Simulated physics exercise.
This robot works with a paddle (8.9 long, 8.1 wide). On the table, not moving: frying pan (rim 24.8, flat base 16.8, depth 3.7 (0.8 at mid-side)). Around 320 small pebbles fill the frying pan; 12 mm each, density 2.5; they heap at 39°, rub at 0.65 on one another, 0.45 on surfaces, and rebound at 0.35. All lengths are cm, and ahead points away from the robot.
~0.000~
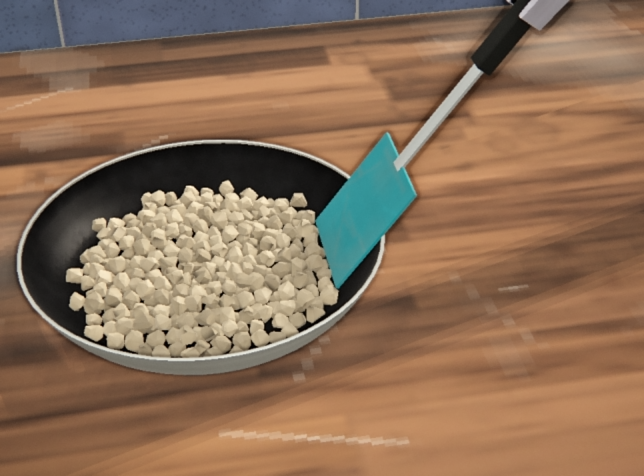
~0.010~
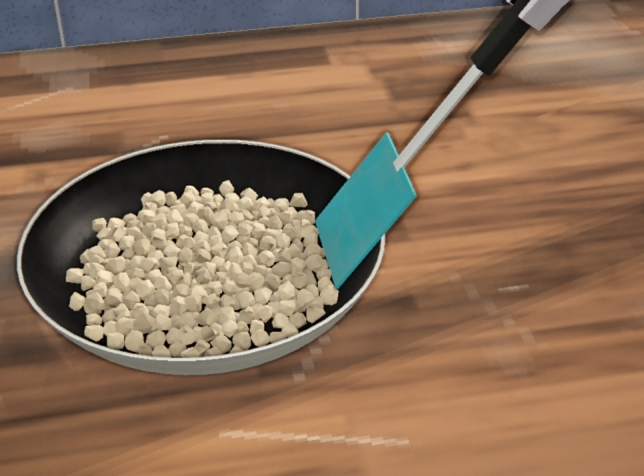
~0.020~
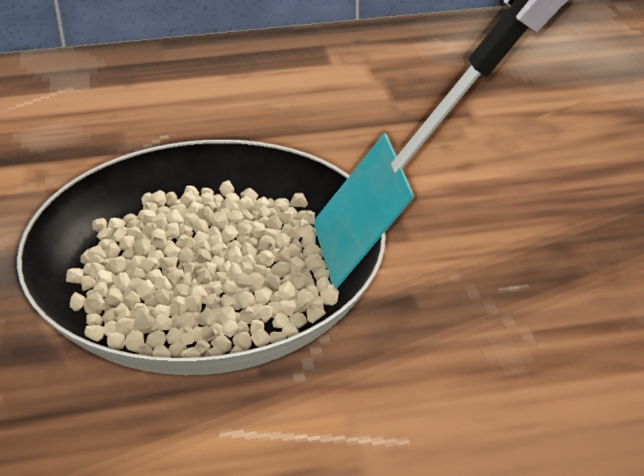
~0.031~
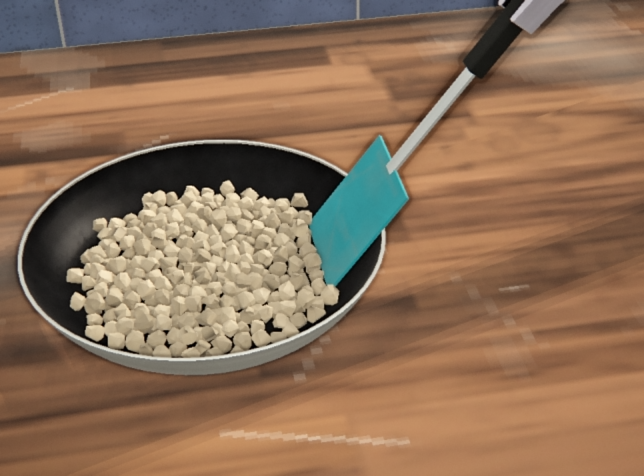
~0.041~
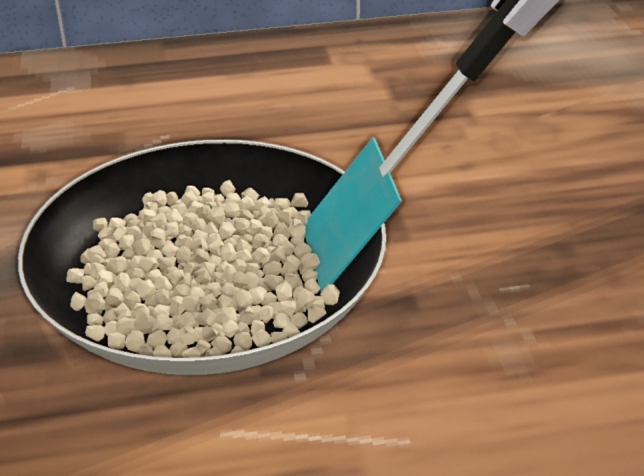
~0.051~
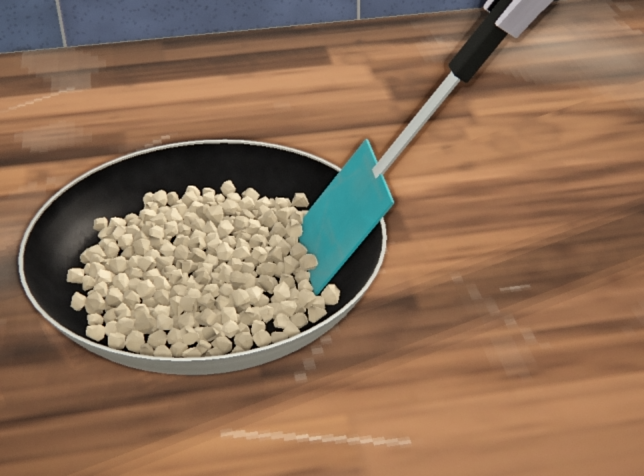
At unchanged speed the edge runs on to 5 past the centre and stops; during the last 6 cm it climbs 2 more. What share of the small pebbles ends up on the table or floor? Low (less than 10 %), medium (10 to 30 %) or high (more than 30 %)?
A low share, less than 10 %, ends on the table or floor.
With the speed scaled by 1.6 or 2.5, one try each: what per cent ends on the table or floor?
Some 10 and 15 per cent.
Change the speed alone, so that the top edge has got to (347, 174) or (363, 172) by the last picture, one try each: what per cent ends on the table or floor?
Some 15 and 5 per cent.
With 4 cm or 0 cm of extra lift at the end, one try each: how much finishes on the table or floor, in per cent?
About 0 and 5 per cent.
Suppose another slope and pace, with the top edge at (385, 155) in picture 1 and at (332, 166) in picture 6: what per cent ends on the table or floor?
About 15 per cent.
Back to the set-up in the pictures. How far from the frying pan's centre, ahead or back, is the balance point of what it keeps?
Some 4.5 cm ahead.
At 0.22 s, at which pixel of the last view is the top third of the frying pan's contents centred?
At about (93, 258).
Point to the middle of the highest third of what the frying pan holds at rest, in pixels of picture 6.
Near (85, 259).
By 0.13 s, sloping 53°, highest piece 3 above the table; 317 in the frying pan.
By 0.22 s, sloping 53°, highest piece 6 above the table; 316 in the frying pan, 1 on the blade or in flight.
By 0.46 s, sloping 53°, highest piece 5 above the table; 311 in the frying pan, 6 on the table or floor.
By 1.51 s, sloping 53°, highest piece 5 above the table; 311 in the frying pan, 6 on the table or floor.
Final count, 311 in the frying pan, 6 on the table or floor. That is 2 % on the table or floor.
